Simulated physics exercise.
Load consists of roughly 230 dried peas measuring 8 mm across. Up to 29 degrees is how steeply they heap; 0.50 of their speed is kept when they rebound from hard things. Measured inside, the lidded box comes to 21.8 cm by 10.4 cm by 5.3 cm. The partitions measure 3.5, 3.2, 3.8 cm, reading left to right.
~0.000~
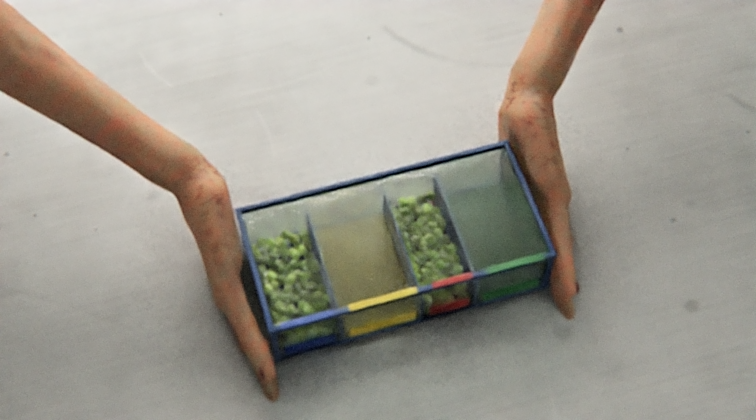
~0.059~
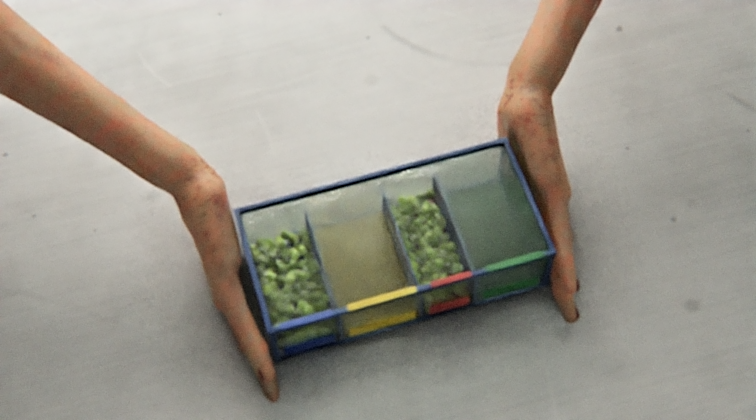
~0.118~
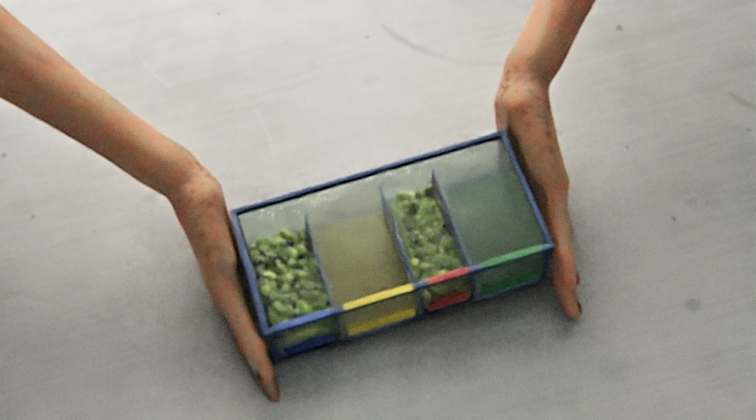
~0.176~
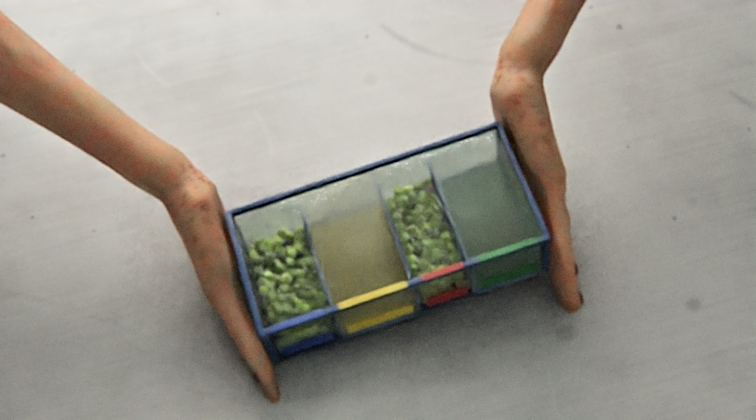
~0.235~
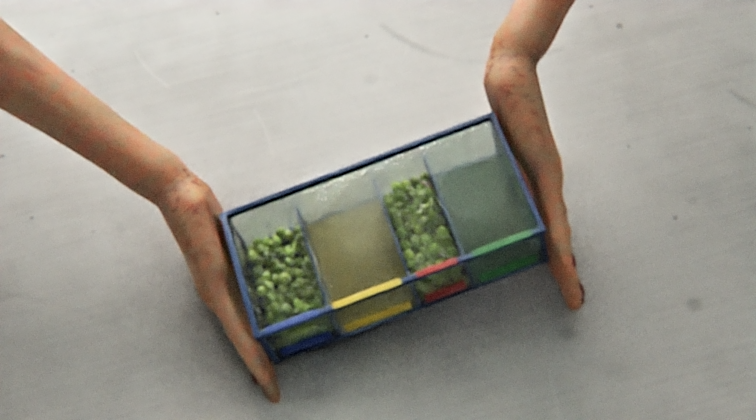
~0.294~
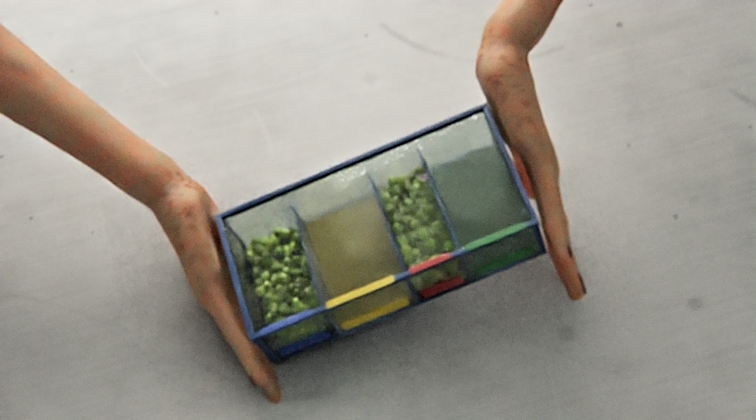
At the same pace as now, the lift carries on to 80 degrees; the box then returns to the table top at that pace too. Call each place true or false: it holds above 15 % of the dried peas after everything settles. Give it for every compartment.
Red: True, blue: True, green: False, yellow: False.
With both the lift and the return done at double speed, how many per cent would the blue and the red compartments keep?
In that case the blue compartment would hold 60 per cent and the red one 35 per cent.
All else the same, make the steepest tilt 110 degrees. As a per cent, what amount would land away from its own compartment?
50 %.
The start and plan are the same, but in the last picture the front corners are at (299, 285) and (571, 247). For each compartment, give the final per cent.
Per cent at the end: Red 50; blue 45; green 5; yellow 5.
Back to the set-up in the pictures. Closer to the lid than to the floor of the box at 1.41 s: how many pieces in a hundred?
Estimate: Near 10 per cent.
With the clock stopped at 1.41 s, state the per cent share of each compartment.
Red 45 %, blue 50 %, green 0 %, yellow 0 %.
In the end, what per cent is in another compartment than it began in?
My estimate is some 5 per cent.
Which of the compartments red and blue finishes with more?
The blue one.
After 1.41 s, tilt 80 degrees; red 45 %, blue 50 %.
After 2.15 s, tilt 35 degrees; red 45 %, blue 55 %.
After 2.92 s, tilt 0 degrees; red 45 %, blue 55 %.
At rest (3.3 s), red 45 %, blue 55 %, green 0 %, yellow 0 %.
